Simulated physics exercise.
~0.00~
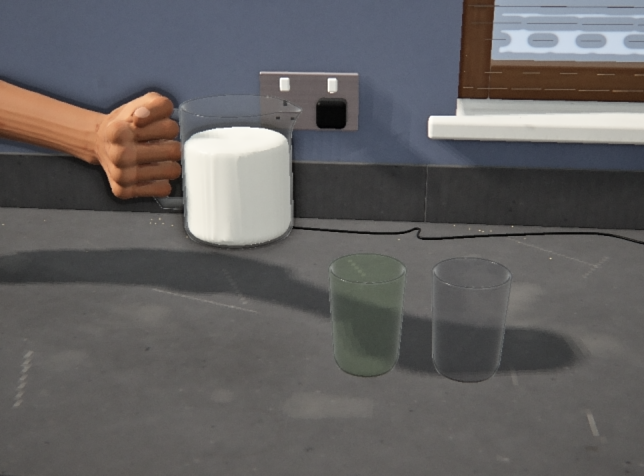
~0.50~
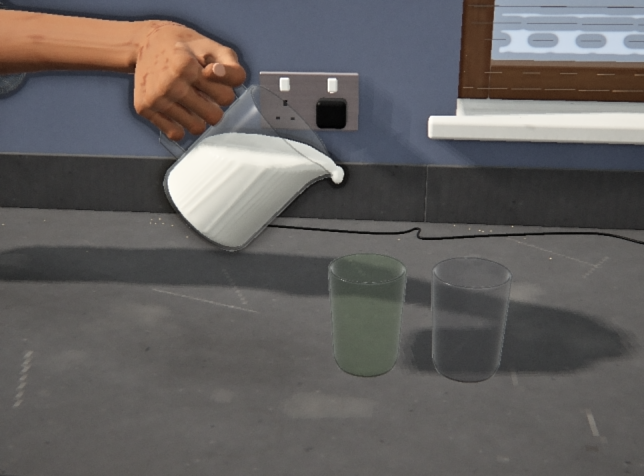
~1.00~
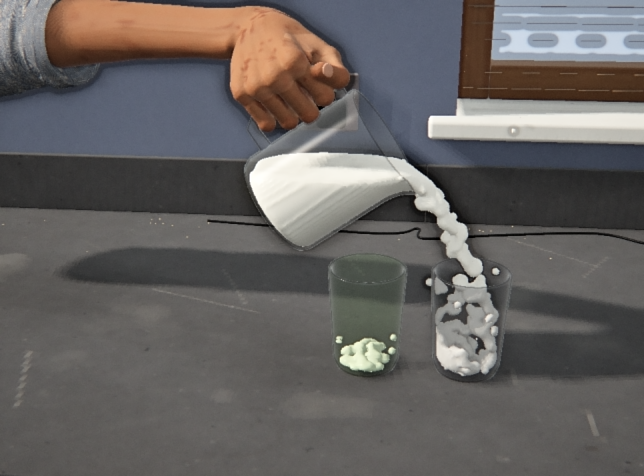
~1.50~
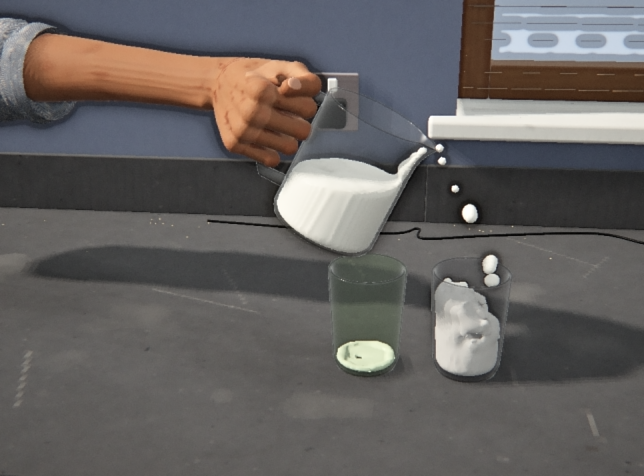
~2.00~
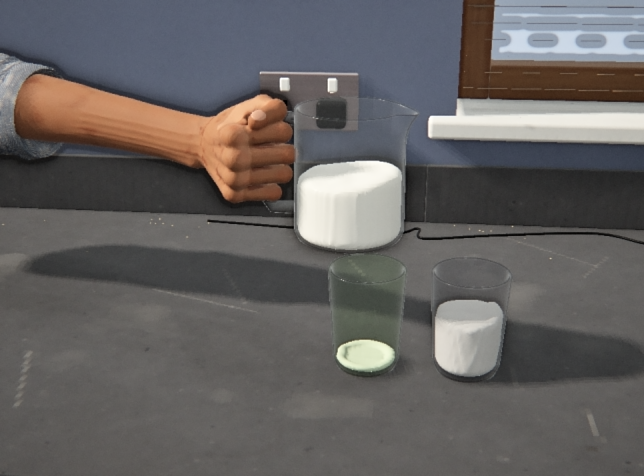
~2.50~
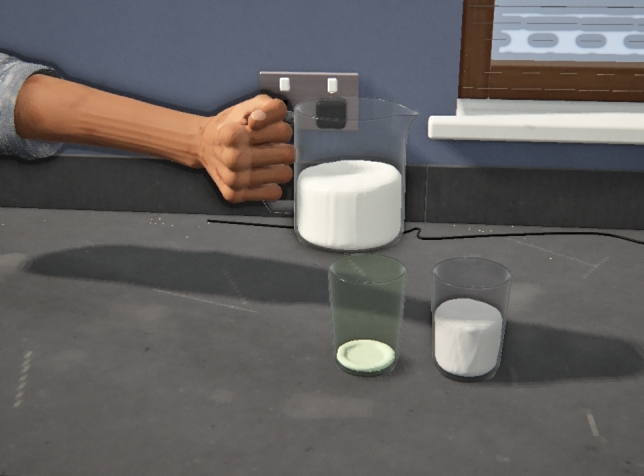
A hand tilting a jug and pouring milk into two glasses, leaving a little in the left and more in the right.
